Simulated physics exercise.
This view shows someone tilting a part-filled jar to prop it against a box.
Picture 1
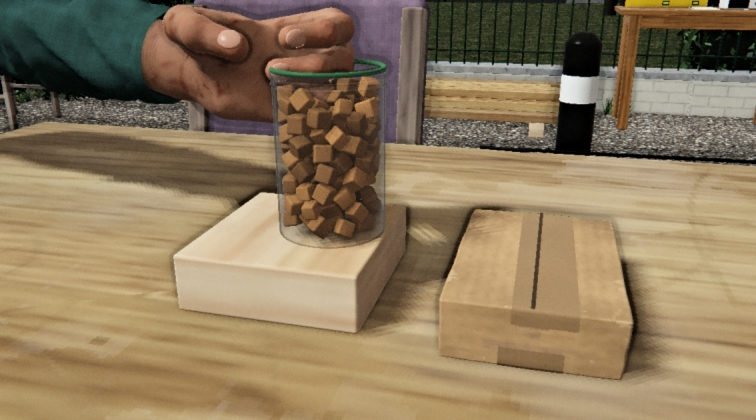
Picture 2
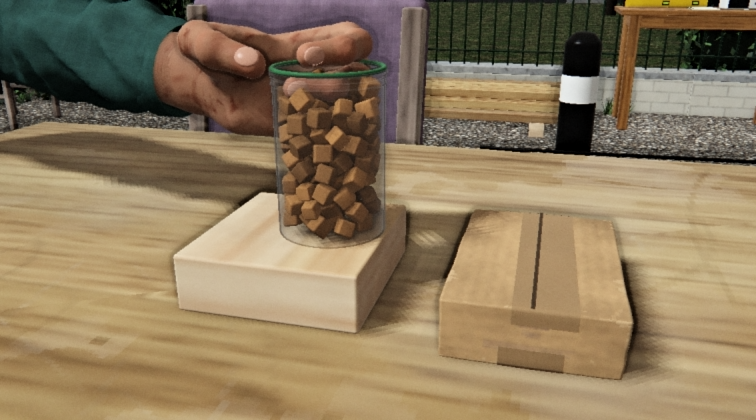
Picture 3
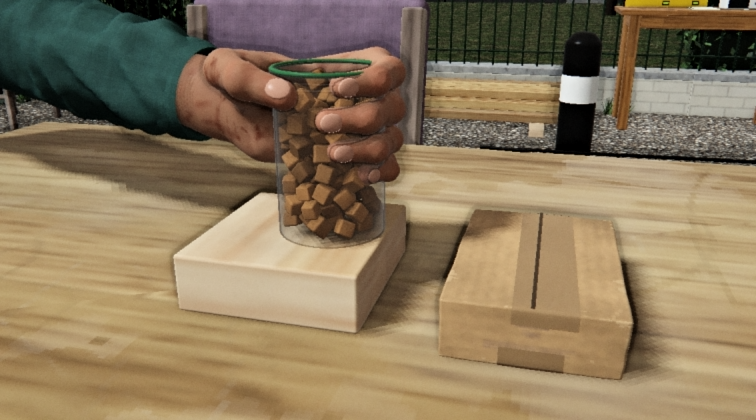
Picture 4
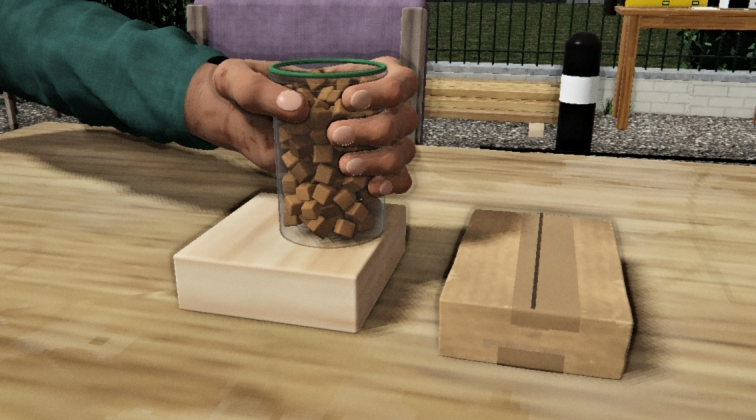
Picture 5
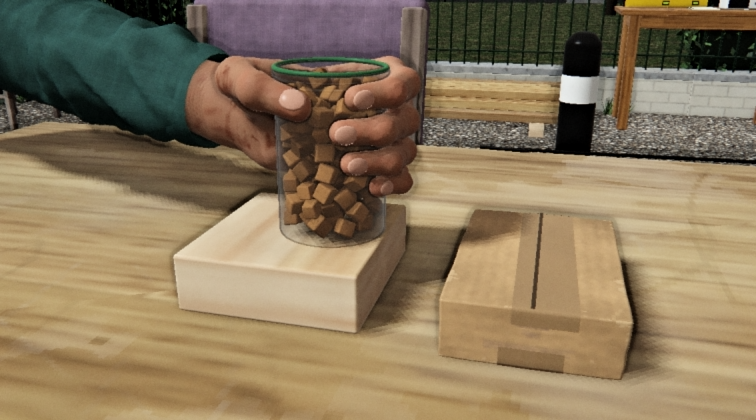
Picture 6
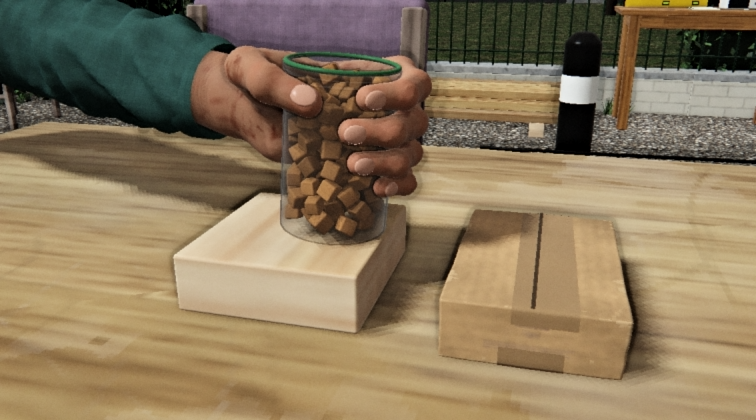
A hand reaches around a clear jar of brown cubes, grips it and tilts it slightly right.
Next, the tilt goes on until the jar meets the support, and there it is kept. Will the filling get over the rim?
Some falls out.
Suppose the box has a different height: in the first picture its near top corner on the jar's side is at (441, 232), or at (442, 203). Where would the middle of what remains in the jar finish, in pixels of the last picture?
I'd put it close to (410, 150) first and close to (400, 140) after that.
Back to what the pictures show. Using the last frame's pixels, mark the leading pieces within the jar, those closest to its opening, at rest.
In the last picture they end up around pixel (561, 241).
Then, 0.42 s on from there, the jar leans 28°; everything is still inside.
Then, 0.95 s on from there, the jar leans 57°; everything is still inside.
Then, 1.52 s on from there, the jar leans 88°; a stray few of the brown sugar cubes out of it.
In the end, the jar rests on the box at 92°; a small part of the brown sugar cubes out of it.
